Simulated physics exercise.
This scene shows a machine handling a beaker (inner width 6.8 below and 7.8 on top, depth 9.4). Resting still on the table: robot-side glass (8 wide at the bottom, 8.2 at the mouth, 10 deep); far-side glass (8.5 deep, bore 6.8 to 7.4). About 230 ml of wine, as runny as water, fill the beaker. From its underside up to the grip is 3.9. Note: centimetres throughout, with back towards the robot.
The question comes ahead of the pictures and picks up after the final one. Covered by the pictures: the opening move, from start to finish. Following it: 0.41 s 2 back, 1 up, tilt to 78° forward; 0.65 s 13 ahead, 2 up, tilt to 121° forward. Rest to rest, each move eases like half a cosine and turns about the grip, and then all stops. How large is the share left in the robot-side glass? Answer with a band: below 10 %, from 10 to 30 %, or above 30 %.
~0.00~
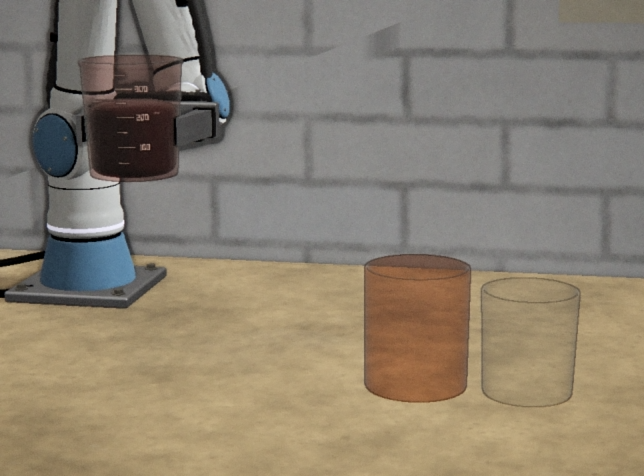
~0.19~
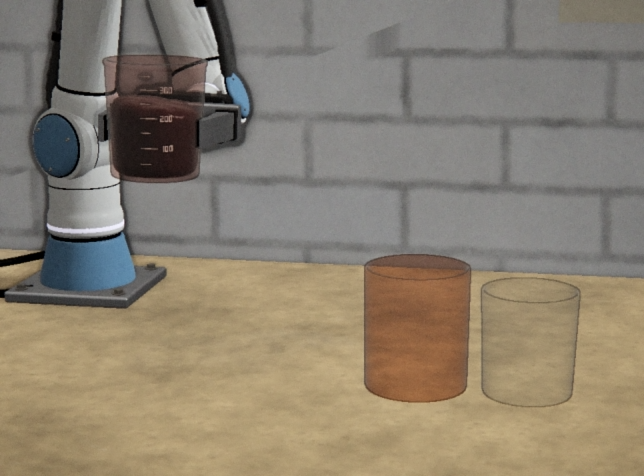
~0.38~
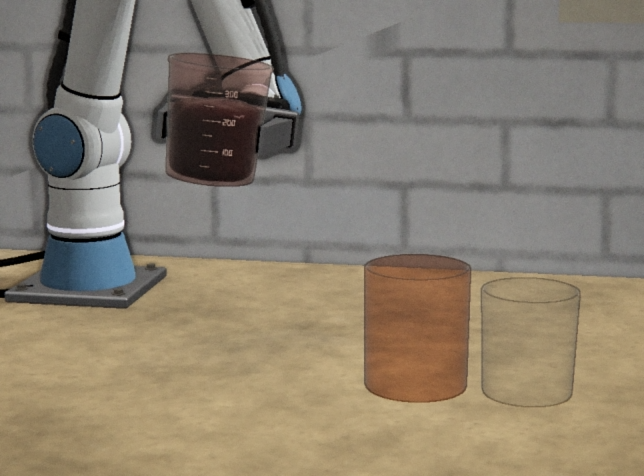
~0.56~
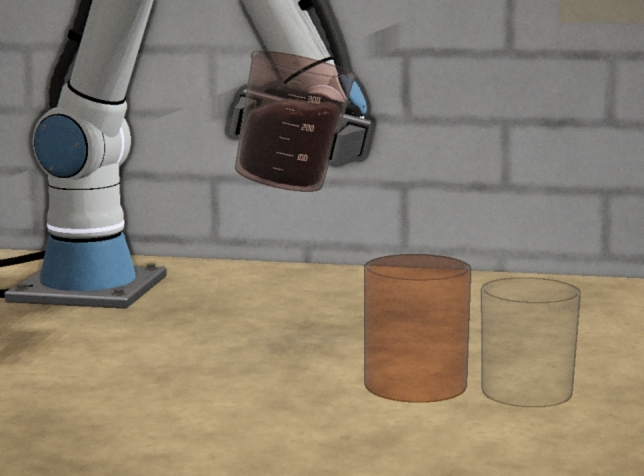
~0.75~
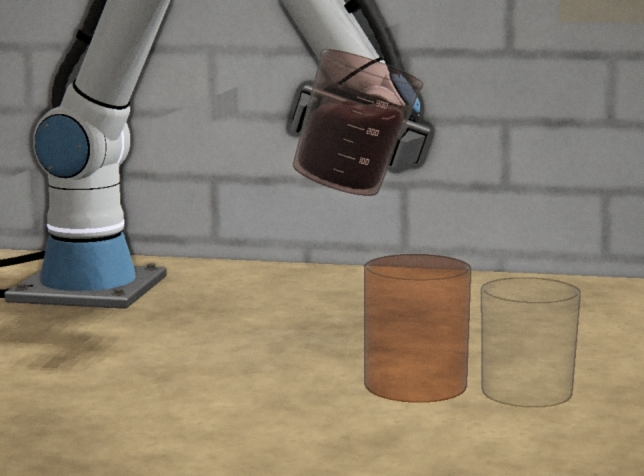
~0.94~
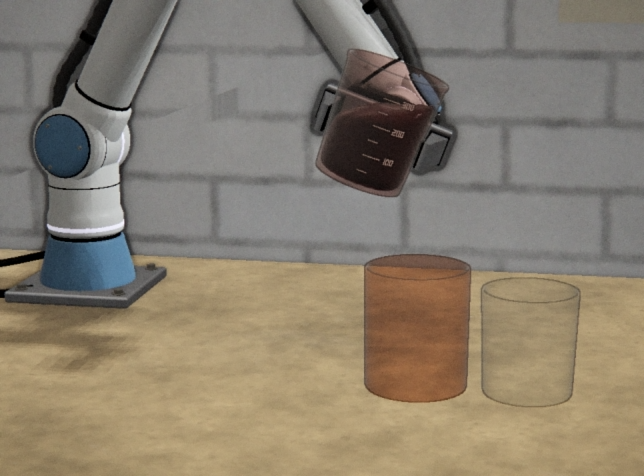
Below 10 %.
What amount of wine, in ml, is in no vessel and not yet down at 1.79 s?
About 70 ml.
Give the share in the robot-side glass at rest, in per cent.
1 %.
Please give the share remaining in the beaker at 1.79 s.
25 percent or so.
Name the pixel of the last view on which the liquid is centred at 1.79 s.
Around (537, 278).
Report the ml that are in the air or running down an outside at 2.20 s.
Some 0 ml.
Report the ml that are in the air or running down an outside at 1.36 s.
Reading: Near 30 ml.
After 1.36 s, tilted 78° forward, liquid up to 23 above the table; 195 ml in the beaker, 30 ml in the air or running down outside.
After 1.79 s, tilted 111° forward, liquid up to 46 above the table; 95 ml in the far-side glass, 60 ml in the beaker, 10 ml on the table or floor, 70 ml in the air or running down outside.
After 2.20 s, tilted 121° forward, liquid up to 4 above the table; 140 ml on the table or floor, 90 ml in the far-side glass.
After 3.00 s, tilted 121° forward, liquid up to 3 above the table; 140 ml on the table or floor, 90 ml in the far-side glass.
In the end, 140 ml on the table or floor, 90 ml in the far-side glass. That is 1 % in the robot-side glass.
